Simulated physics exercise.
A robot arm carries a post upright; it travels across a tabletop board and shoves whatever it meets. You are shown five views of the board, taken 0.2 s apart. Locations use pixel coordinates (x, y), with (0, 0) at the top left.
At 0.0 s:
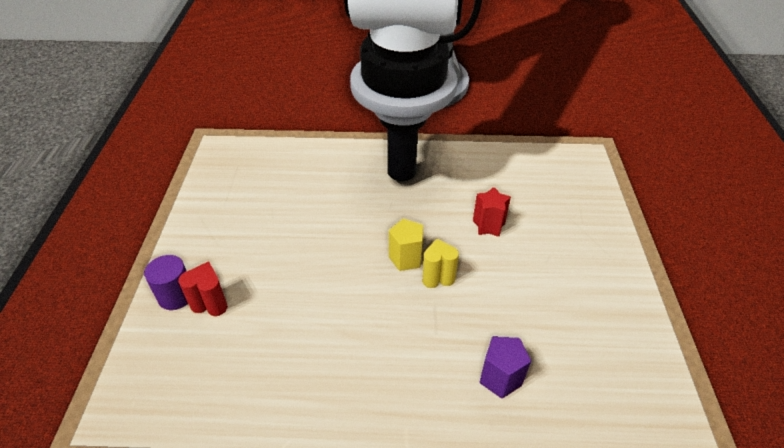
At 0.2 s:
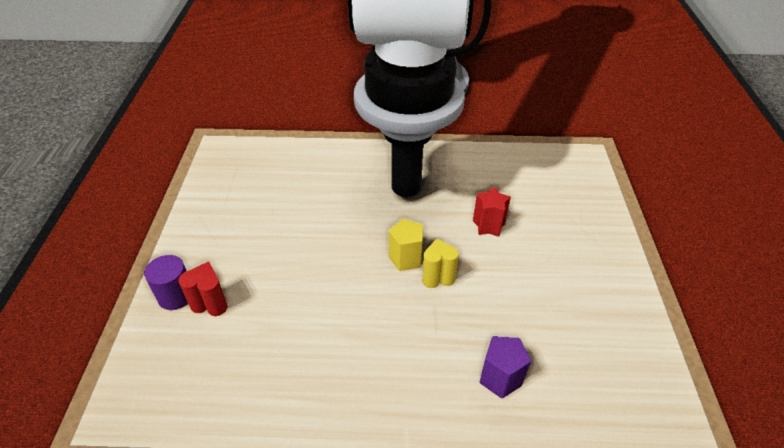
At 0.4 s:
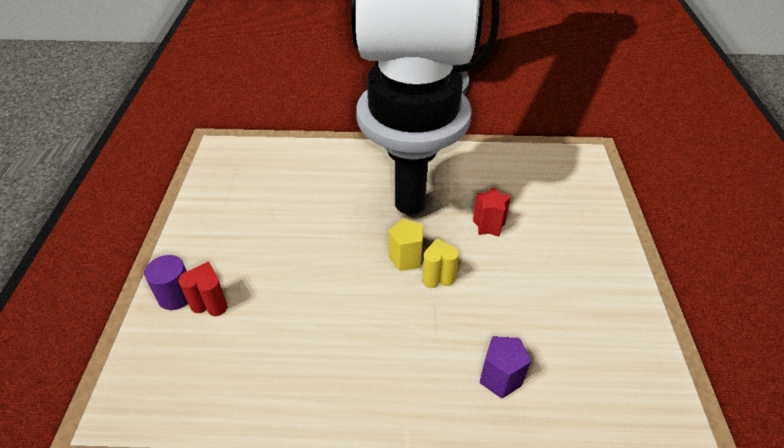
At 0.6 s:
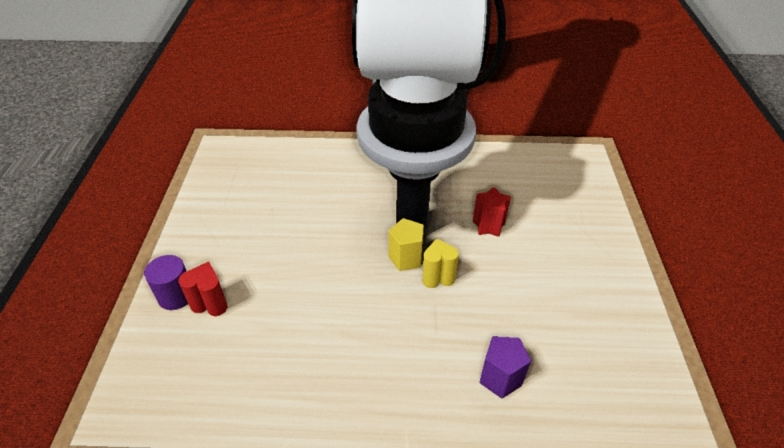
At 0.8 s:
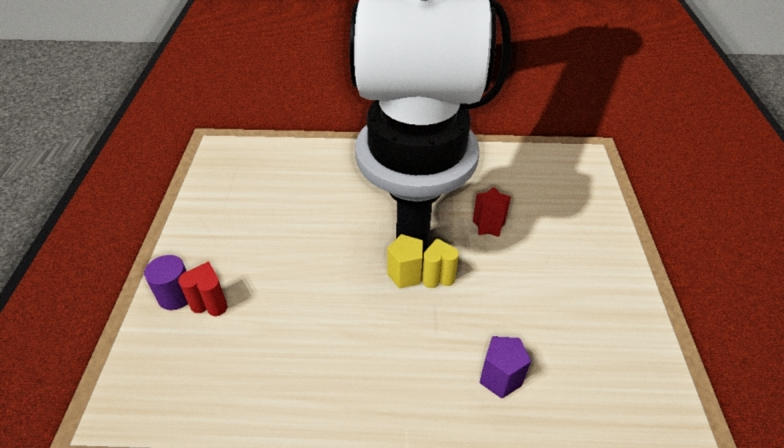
A robotic arm with a white body and black tip reaches over a pale wooden board on a red surface, seen from a fixed, raised view facing it. Two yellow blocks sit near the middle, a red star behind them to the right, a purple pentagon at front right, and a purple cylinder beside a red heart at left. The tip moves forward and nudges the yellow pentagon slightly nearer the viewer.
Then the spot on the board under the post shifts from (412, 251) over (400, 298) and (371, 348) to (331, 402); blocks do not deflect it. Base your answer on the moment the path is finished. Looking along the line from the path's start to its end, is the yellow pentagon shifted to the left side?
Yes, that is what happens.
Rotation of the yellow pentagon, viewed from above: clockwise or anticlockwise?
Turns anticlockwise.
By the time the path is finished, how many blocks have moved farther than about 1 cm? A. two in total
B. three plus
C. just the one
It's C.
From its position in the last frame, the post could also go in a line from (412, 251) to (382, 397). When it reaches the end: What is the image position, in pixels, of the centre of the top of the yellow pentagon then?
It will end up at (383, 413).
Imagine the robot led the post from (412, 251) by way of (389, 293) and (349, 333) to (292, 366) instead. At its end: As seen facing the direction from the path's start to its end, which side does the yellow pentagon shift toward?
It moves left.
What follows on the original path. One third of the way, post (400, 290); yellow pentagon (399, 301), turned 20° anticlockwise.
Two thirds of the way, post (370, 341); yellow pentagon (390, 352), turned 60° anticlockwise.
At the end, post (329, 395); yellow pentagon (390, 358), turned 75° anticlockwise; yellow heart block not moved.
